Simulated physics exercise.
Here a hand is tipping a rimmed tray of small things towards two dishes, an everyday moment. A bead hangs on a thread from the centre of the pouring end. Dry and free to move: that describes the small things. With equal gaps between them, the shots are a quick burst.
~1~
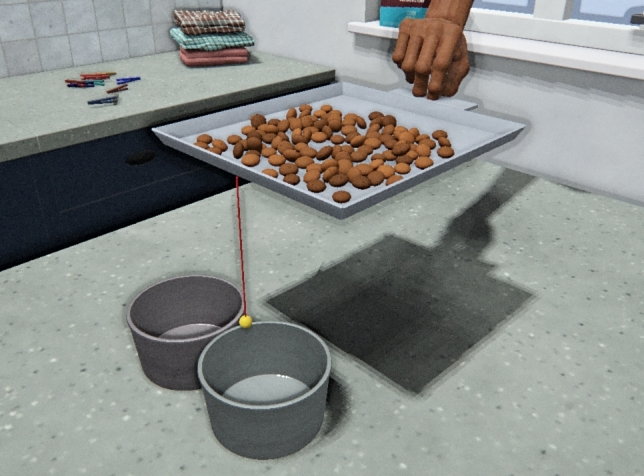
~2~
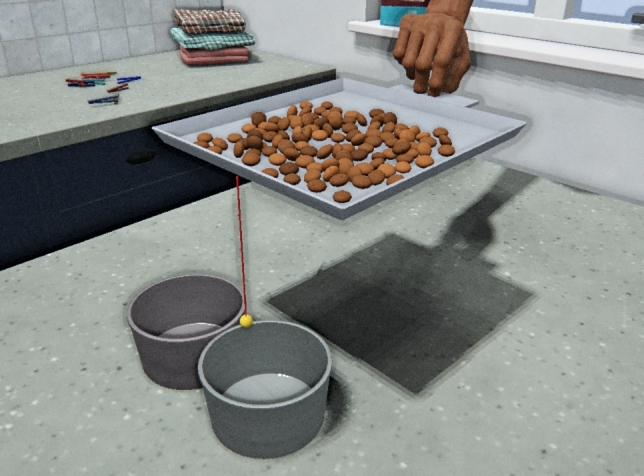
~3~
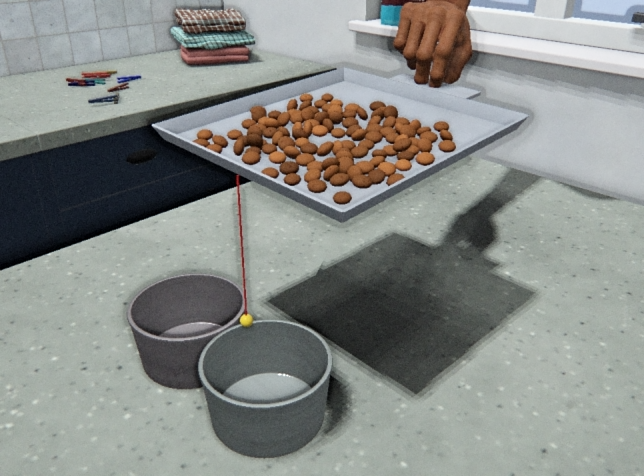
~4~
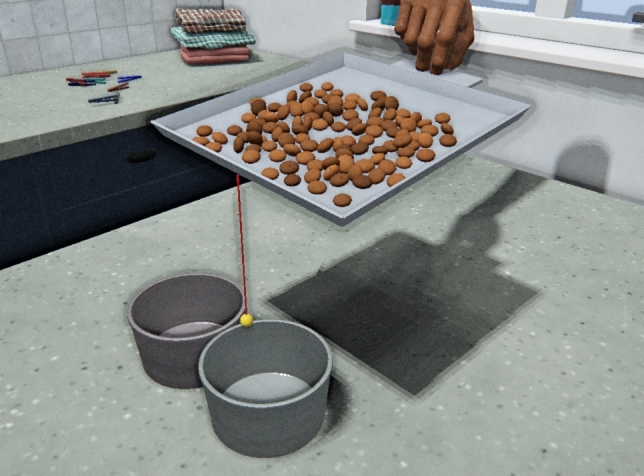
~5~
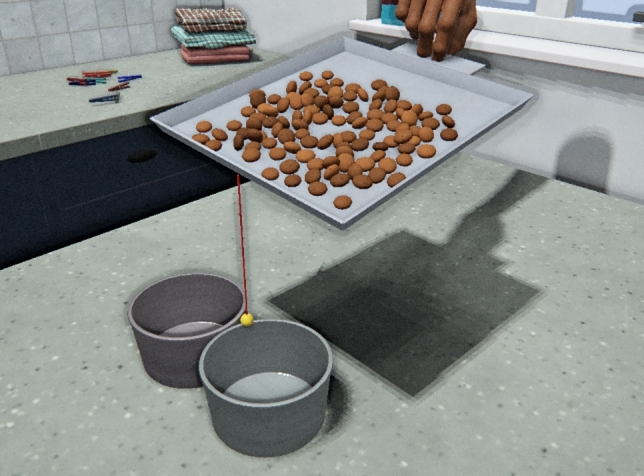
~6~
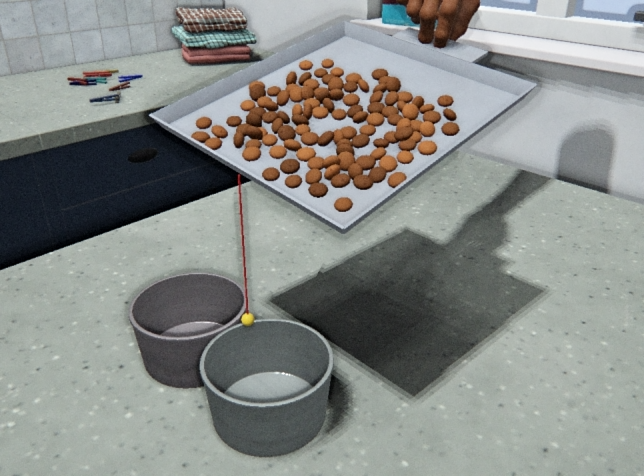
In this clip, a hand holds a rimmed tray of small brown pieces above two grey dishes on a speckled counter, gradually raising its far side while a yellow bead hangs almost still on a red thread.
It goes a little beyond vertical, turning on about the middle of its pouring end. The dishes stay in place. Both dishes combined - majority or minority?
Minority.
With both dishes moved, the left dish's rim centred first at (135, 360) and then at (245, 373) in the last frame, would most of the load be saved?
The first try: Less than half. The second: The larger part.
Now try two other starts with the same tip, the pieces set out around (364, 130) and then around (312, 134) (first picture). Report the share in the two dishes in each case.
Estimates in order: 30 percent, 40 percent.
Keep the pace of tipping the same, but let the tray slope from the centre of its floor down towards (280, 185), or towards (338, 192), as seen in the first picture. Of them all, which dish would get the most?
Going by the two slopes in order, it's the right-side one and then the right-side one.
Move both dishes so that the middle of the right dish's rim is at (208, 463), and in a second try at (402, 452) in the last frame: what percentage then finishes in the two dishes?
You'd get 0 in a hundred first and 90 in a hundred after that.
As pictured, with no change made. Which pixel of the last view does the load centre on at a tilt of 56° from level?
(313, 185).
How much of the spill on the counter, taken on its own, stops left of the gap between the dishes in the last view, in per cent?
That would be roughly 10 per cent.
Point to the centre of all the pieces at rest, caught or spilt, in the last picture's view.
(321, 458).
Soon after the last picture, tray tipped steeply; most on the tray; a stray few in the right dish; a stray few outside both; about a quarter in the air.
A little later, tray tipped right over; about a third in the right dish; about two thirds outside both; a small part in the air.
Later still, tray tipped past a quarter turn; about a third in the right dish; about two thirds outside both.
At rest, tray tipped past a quarter turn; about a third in the right dish; none in the left dish; about two thirds outside both.
